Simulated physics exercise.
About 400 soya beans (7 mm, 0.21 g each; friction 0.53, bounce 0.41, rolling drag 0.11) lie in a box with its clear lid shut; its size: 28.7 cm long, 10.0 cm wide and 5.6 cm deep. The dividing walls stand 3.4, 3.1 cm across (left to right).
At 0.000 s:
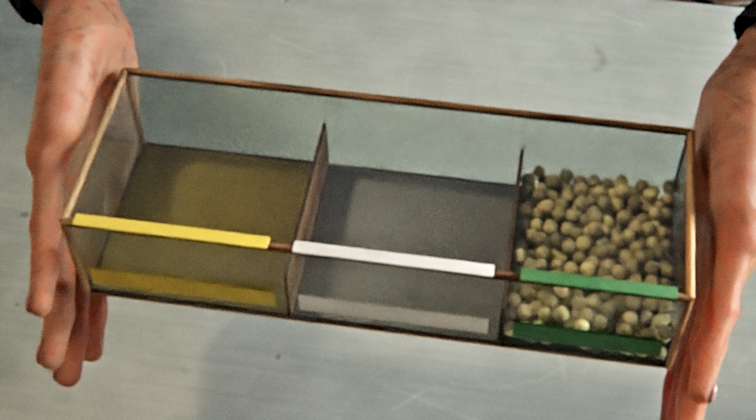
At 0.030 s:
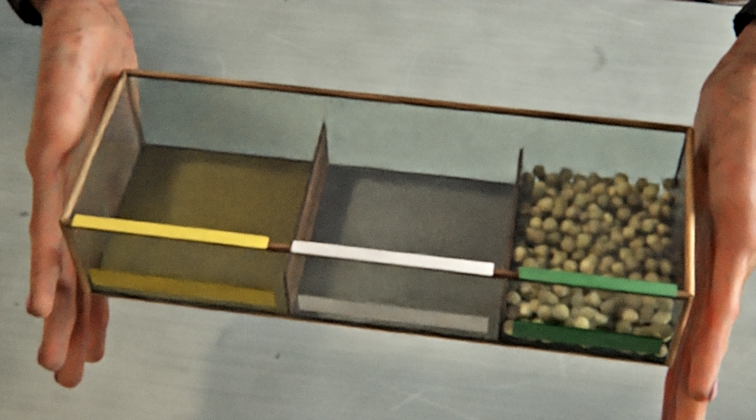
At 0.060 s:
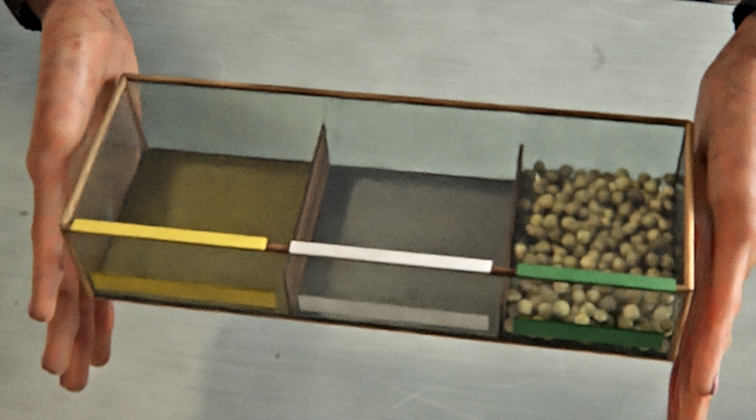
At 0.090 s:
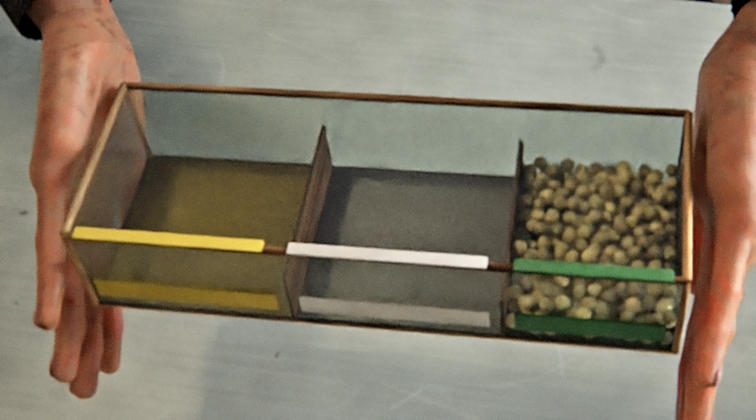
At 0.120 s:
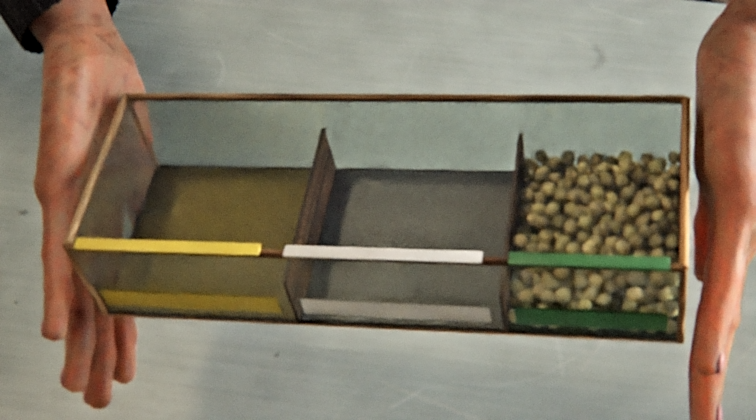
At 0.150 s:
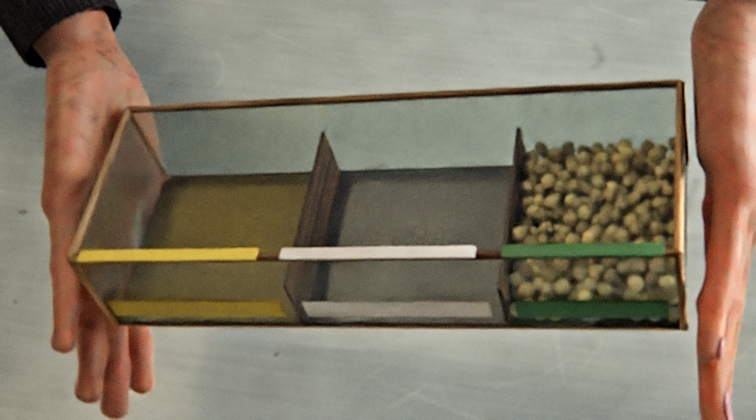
To begin with, two hands hold a clear, three-part box at its ends, with small round beans filling the green-marked right section and the yellow and white ones empty. The hands then turn the box, lowering its left end and raising its right, while the beans stay in the green section.
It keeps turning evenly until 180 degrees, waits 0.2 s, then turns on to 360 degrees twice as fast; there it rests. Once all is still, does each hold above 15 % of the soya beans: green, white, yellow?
Green: Over, white: Over, yellow: Over.
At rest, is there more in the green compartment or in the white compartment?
The larger share is in the white compartment.
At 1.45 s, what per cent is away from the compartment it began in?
Some 100 per cent.
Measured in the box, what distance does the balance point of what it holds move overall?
About 7.0 cm.
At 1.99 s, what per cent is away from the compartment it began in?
About 85 per cent.
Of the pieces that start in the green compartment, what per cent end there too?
Some 20 per cent.
Then, at 0.86 s, tilt 112 degrees; green 50 %, white 30 %, yellow 20 %; middle of all pieces near (350, 189).
After 1.45 s, tilt 180 degrees; white 10 %, yellow 90 %; middle of all pieces near (577, 247).
Then, at 1.99 s, tilt 88 degrees; green 15 %, white 40 %, yellow 45 %; middle of all pieces near (391, 207).
Then, at 2.51 s, tilt 0 degrees; green 20 %, white 50 %, yellow 30 %; middle of all pieces near (453, 235).
In the end, at 3.3 s, green 20 %, white 45 %, yellow 30 %.
